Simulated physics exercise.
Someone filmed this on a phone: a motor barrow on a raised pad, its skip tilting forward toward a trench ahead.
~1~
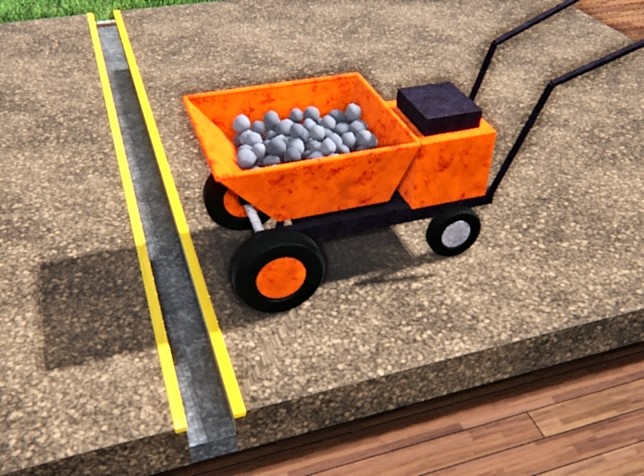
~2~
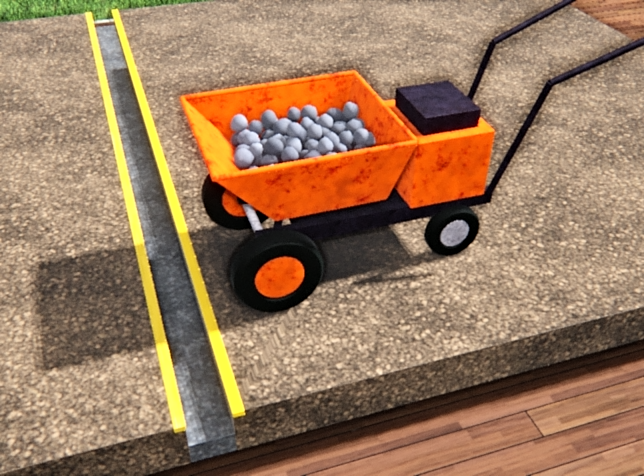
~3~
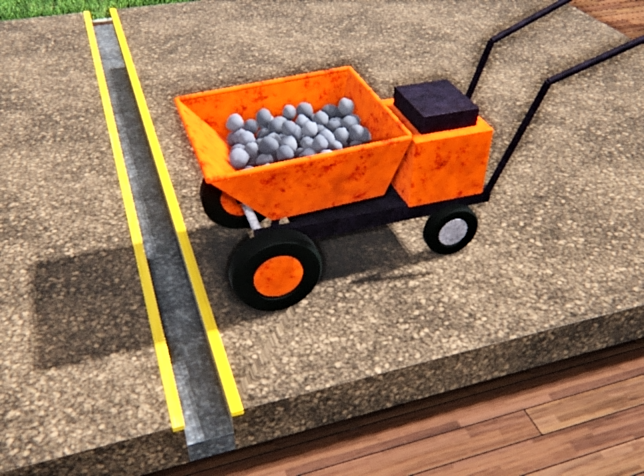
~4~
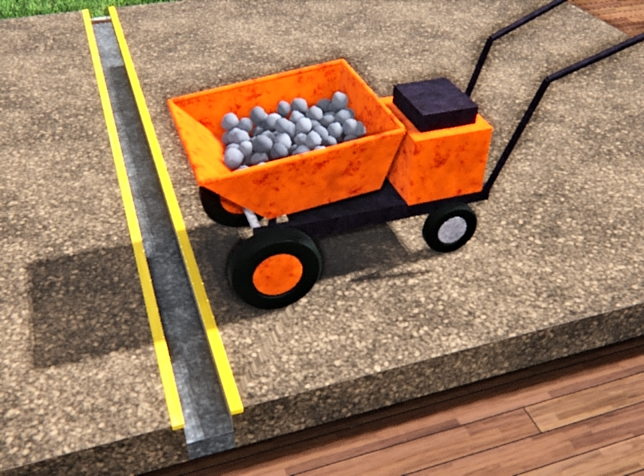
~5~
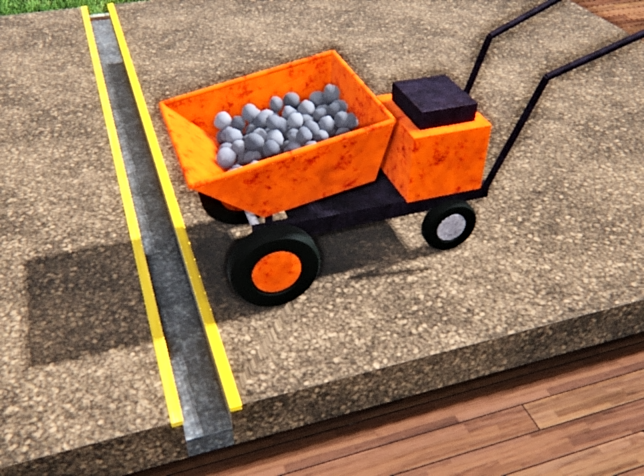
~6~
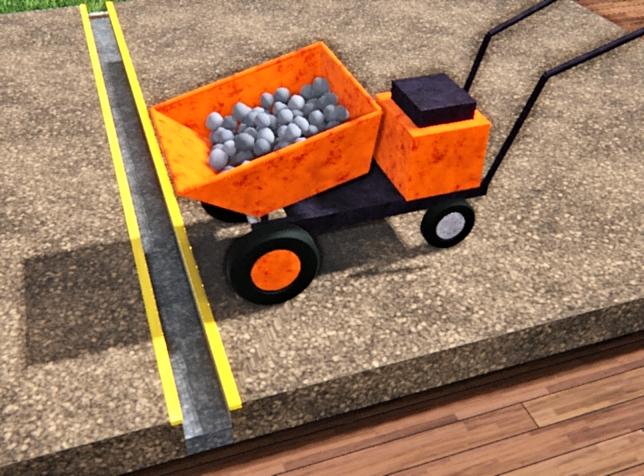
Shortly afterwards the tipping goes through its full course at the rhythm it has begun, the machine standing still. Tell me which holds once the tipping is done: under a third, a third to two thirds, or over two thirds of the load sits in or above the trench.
Smaller than a third.
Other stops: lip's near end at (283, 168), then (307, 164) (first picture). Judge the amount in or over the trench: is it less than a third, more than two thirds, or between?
At the first place between a third and two thirds, at the second in the middle band.
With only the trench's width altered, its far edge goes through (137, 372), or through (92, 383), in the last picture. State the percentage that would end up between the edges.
In order: Near 0, then 60 percent.
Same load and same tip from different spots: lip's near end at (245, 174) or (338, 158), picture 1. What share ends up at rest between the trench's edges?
First try: 10 per cent; second try: 30 per cent.
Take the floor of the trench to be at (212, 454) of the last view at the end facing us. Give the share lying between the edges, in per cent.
Close to 0 per cent, I reckon.
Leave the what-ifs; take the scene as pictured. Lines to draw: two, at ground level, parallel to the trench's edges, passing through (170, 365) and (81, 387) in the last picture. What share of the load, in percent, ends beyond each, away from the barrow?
That's 70 in a hundred for the first and 30 in a hundred for the second.
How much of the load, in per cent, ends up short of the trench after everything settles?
That share comes out near 0 in a hundred.
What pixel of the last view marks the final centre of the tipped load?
At about (78, 287), give or take.
Soon, skip tipped steeply; all in the skip.
A while on, skip tipped right over; most in the skip; about a quarter beyond it.
Towards the end, skip tipped right over; about a quarter in the skip; most beyond it.
Finally, skip tipped right over; about a quarter in the skip; none in or heaped over the trench; most beyond it.
